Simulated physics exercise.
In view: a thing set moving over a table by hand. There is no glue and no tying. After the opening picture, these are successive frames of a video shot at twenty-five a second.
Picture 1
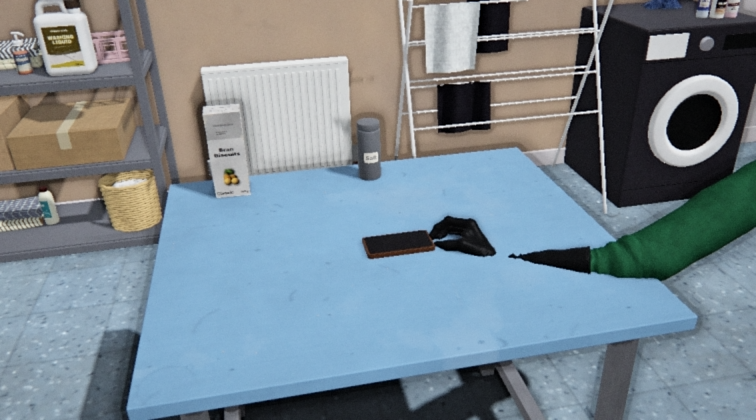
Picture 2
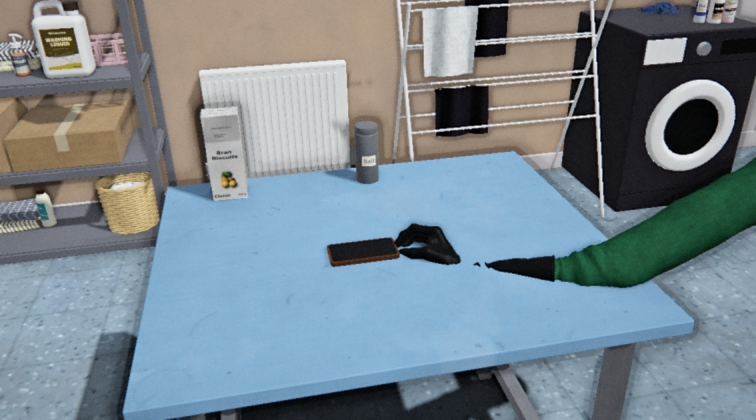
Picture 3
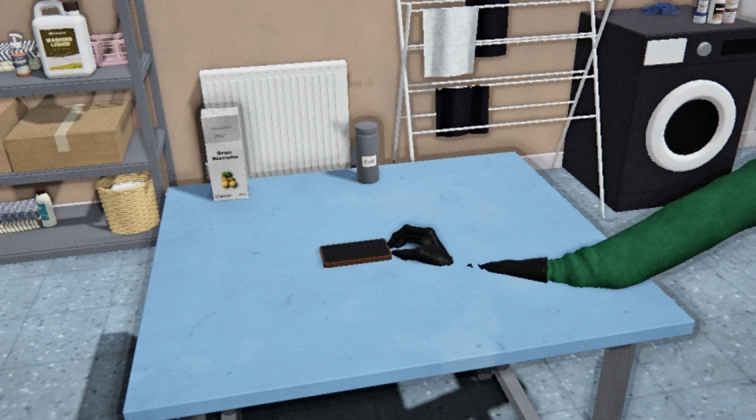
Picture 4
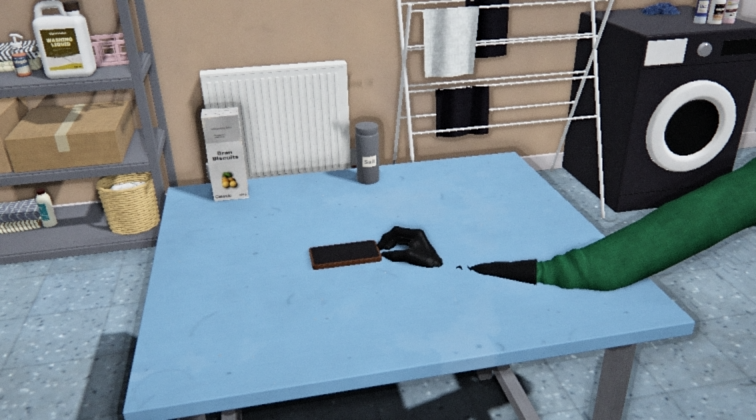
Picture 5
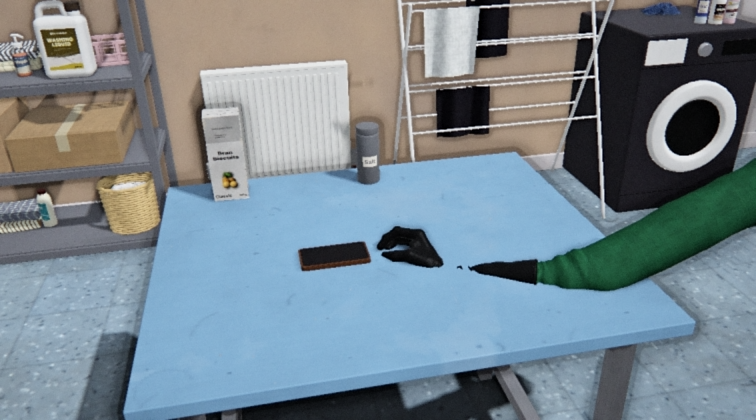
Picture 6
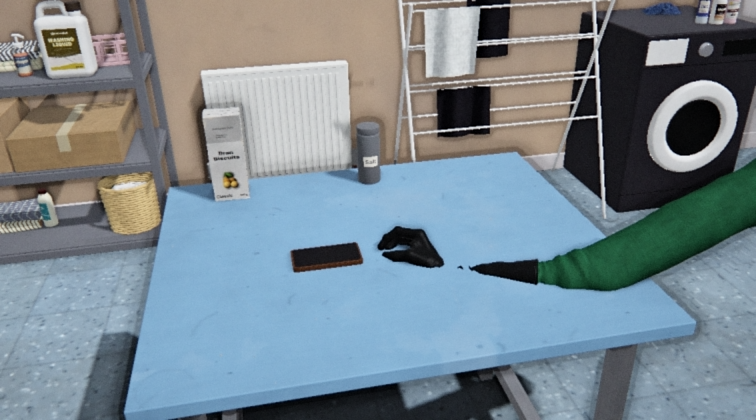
In a laundry room with a shelving unit at left, a drying rack and a dark washing machine at right, the view looks down on a light blue table. A white carton and a grey canister stand at its back edge, near a black-gloved hand, a green sleeve and a dark, brown-edged phone. The view shifts slightly early on, while the hand moves the phone leftward, then stays still as the phone slides slightly farther left.
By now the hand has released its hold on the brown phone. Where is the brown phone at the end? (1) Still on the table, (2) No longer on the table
Still on the table.
Then, 0.10 s past the last view, brown phone displaced a little near (316, 258).
Then, 0.60 s past the last view, brown phone resting near (316, 258).
Finally, moved from the start, brown phone. Final places as the last picture's camera would see them, brown phone near (316, 258).
